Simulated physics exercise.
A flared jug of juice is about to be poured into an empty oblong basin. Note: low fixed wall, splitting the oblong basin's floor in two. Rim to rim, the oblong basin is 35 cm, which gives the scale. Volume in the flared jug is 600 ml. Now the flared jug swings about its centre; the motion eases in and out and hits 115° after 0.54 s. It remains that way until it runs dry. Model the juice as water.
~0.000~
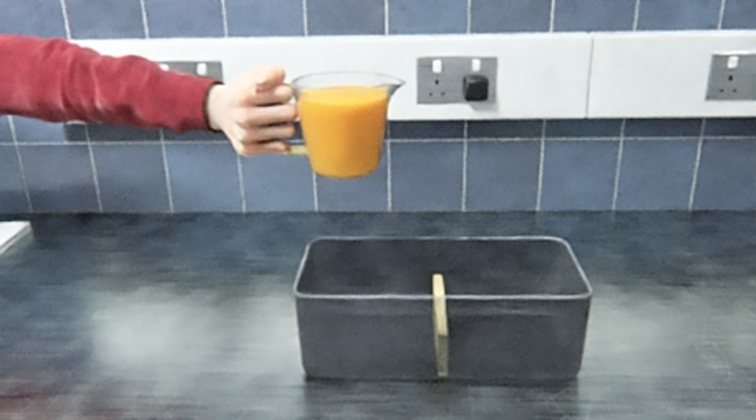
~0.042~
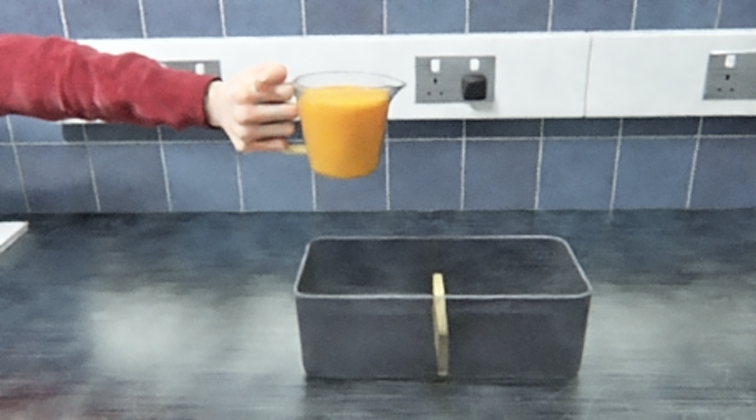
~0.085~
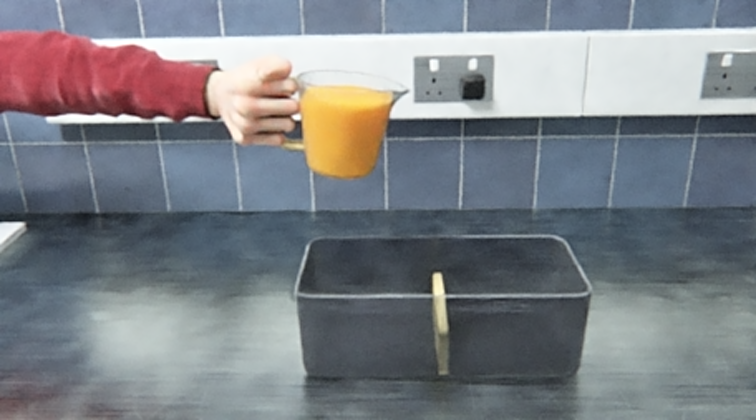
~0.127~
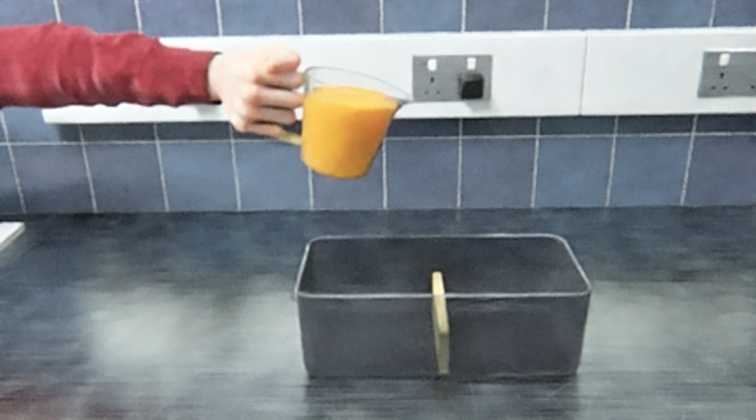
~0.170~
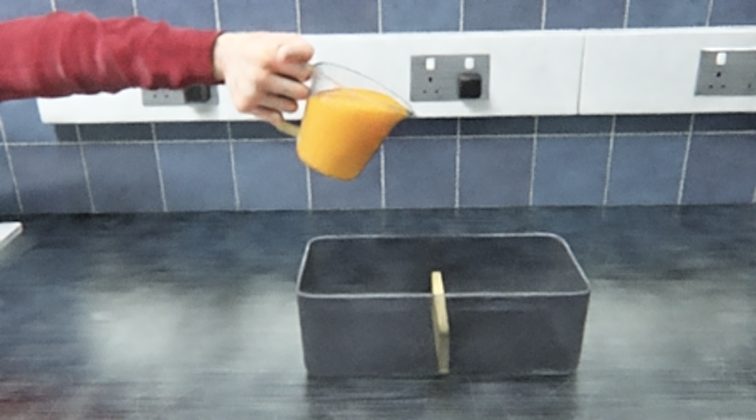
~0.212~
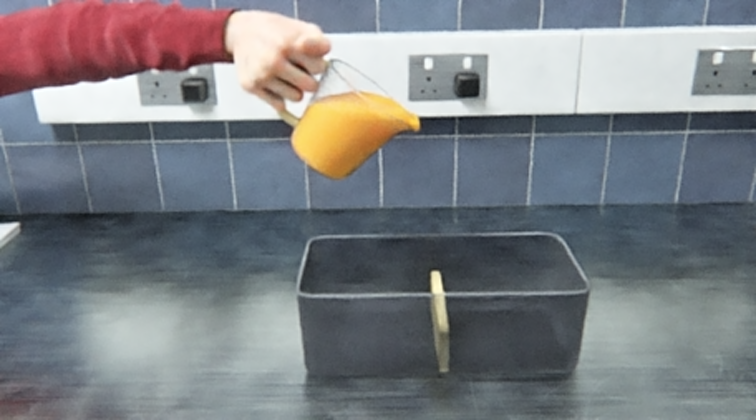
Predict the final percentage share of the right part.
Right part: About 45 %.
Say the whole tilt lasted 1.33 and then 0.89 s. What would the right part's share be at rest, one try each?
Result: 80 per cent, then 70 per cent.
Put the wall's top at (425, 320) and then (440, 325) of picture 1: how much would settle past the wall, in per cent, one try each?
Around 80 and 50 percent, in that order.
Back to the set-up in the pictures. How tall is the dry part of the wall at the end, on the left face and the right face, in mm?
I'd say some 48 mm on the left and some 48 mm on the right.
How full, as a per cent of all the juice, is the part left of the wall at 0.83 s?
I'd put it at close to 50 %.
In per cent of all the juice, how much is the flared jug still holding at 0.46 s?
Around 32 in a hundred.
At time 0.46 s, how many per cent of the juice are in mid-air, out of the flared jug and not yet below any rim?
Near 42 per cent at that time.
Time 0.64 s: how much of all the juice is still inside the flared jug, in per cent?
2 in a hundred, give or take.
After 0.46 s the tilt is 109° and 32 per cent is still to pour, 0 is left of the wall and 27 right of it.
After 0.64 s the tilt is 115° and 2 per cent is still to pour, 42 is left of the wall and 45 right of it.
After 0.83 s the tilt is 115° and 0 per cent is still to pour, 50 is left of the wall and 45 right of it.
After 1.04 s the tilt is 115° and 0 per cent is still to pour, 51 is left of the wall and 45 right of it.
In the end 51 per cent lies left of the wall, 45 right of it and 4 outside.
